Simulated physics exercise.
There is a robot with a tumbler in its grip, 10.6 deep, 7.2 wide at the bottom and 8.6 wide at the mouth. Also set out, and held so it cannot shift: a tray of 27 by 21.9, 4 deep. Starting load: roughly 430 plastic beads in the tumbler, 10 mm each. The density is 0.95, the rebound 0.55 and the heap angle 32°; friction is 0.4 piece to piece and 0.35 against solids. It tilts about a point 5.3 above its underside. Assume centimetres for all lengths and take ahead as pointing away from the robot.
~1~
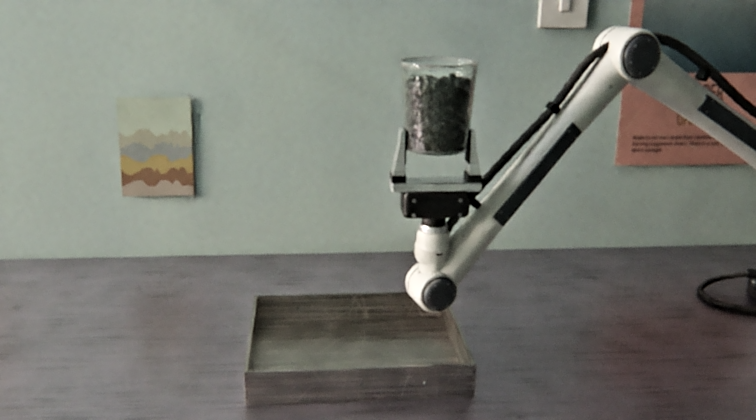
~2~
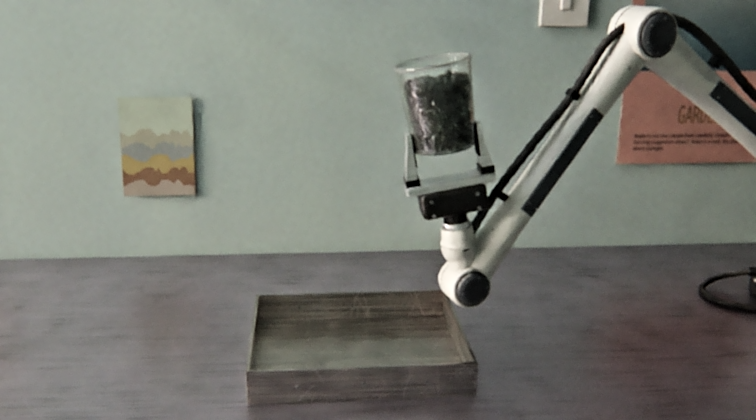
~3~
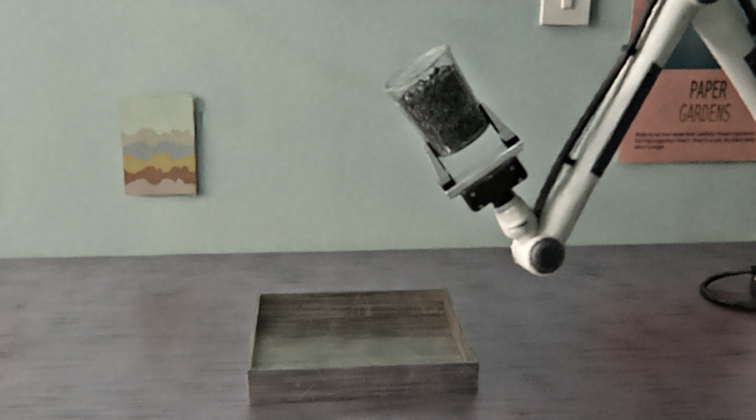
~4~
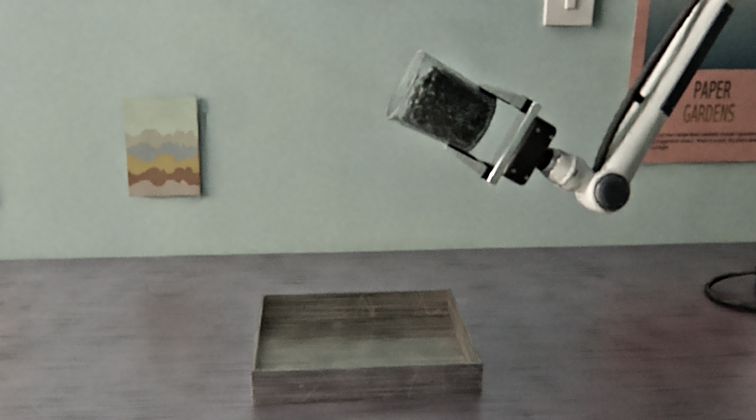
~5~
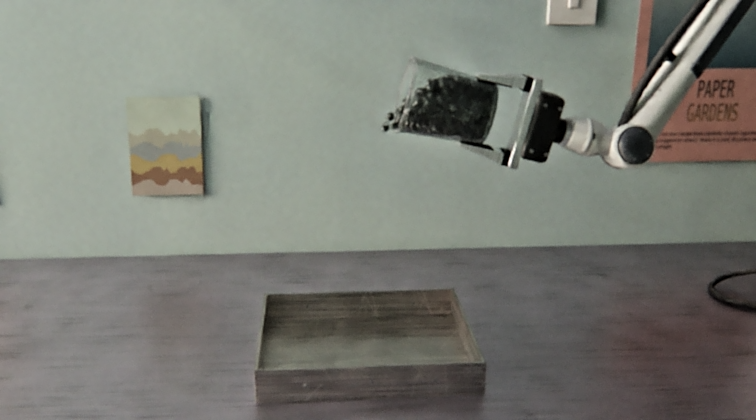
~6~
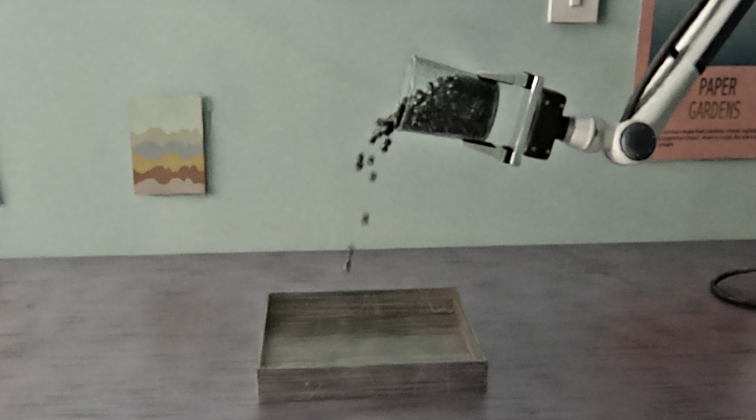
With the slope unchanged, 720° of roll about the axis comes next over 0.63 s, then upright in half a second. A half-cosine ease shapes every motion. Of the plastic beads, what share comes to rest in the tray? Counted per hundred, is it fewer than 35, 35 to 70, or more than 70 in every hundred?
Fewer than 35 in every hundred.
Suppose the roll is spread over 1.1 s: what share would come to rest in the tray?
Expected share: Some 30 %.
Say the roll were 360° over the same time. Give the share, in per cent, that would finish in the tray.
It would be roughly 25 percent.
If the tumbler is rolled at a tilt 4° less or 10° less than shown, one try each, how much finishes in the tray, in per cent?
Around 15 percent on the first try, 5 percent on the second.
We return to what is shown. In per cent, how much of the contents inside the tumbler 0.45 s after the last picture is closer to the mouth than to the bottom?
Around 40 percent.
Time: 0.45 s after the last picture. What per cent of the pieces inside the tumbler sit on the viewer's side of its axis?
Front-half share of contents: Approx. 50 per cent.
Then, 0.45 s on, tipped 77°, highest piece 39 above the table; 346 in the tumbler, 48 in the tray, 5 on the table or floor, 30 in flight or on a rim.
Then, 0.90 s on, tipped 33°, highest piece 37 above the table; 321 in the tumbler, 74 in the tray, 18 on the table or floor, 16 in flight or on a rim.
Then, 1.33 s on, upright, highest piece 38 above the table; 321 in the tumbler, 83 in the tray, 25 on the table or floor.
Then, 2.03 s on, upright, highest piece 38 above the table; 321 in the tumbler, 83 in the tray, 25 on the table or floor.
In the end, 321 in the tumbler, 83 in the tray, 25 on the table or floor. That is 19 % in the tray.
